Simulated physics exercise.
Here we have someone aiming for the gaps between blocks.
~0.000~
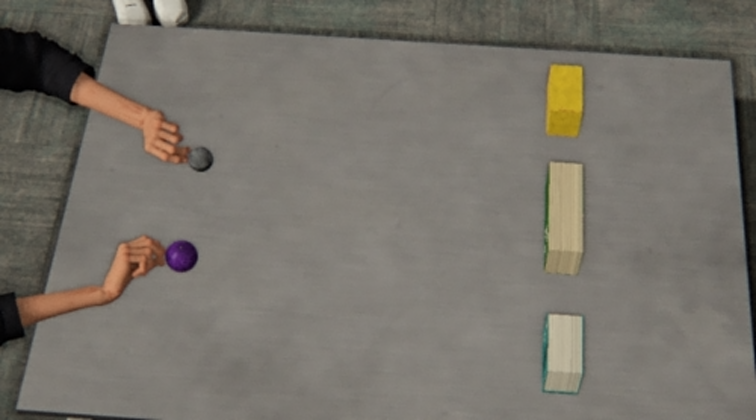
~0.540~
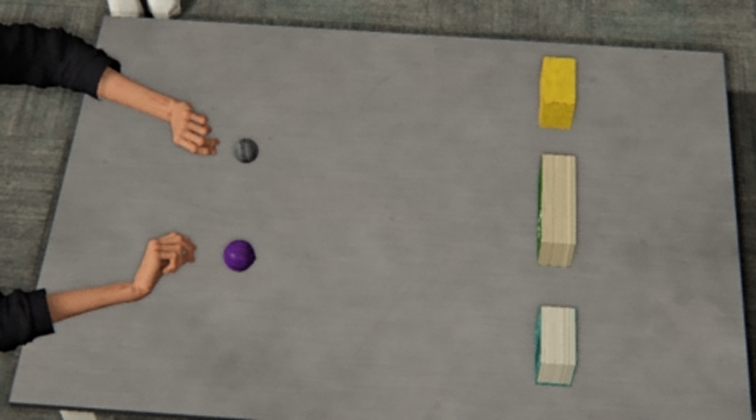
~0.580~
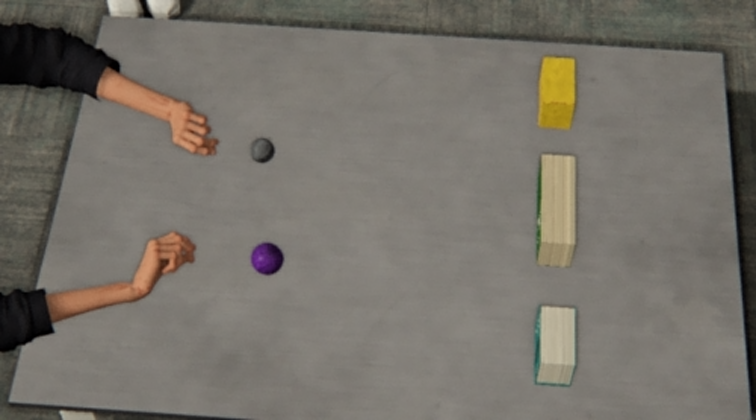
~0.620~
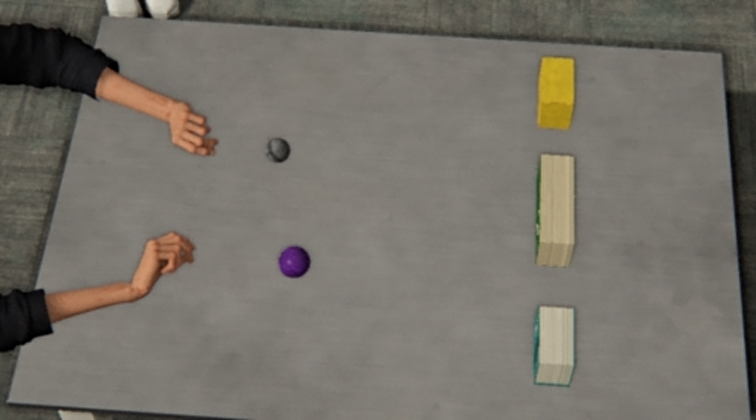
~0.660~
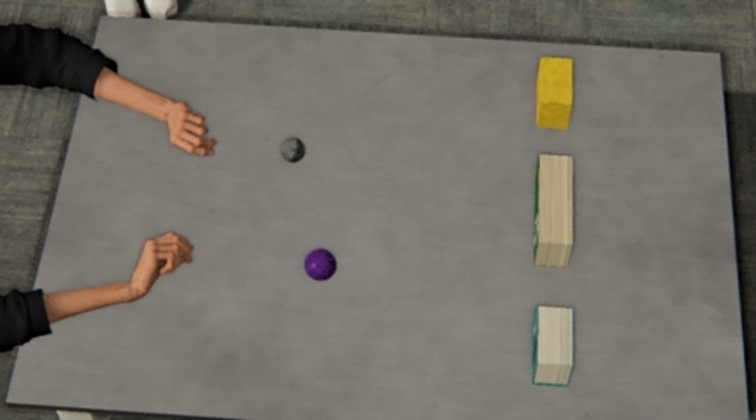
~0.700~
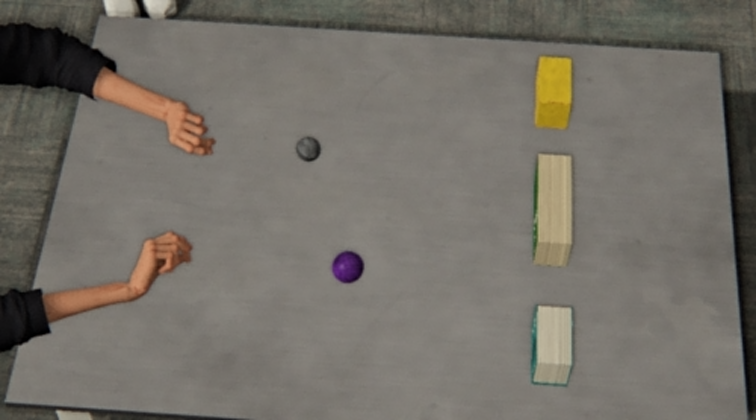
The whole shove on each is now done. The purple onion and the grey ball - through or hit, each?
Calls: Purple onion: Through; grey ball: Through.
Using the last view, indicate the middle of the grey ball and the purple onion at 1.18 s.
The grey ball will be at about (503, 145) and the purple onion at about (687, 303).
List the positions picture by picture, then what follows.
The first picture shows purple onion (182, 256) under the hand; grey ball (201, 160) under the hand; turquoise book (563, 353).
The second picture shows purple onion (240, 256); grey ball (246, 151).
The third picture shows purple onion (267, 259); grey ball (262, 151).
The fourth picture shows purple onion (294, 262); grey ball (278, 151).
The fifth picture shows purple onion (321, 265); grey ball (293, 150).
The sixth picture shows purple onion (348, 268); grey ball (308, 149); yellow block (553, 93).
By 1.18 s, purple onion heading on near (687, 303); grey ball heading on near (503, 145).
By 1.76 s, purple onion heading on; grey ball heading on near (728, 140).
When it is over (2.3 s), the purple onion gets between the blocks; the grey ball gets between the blocks.
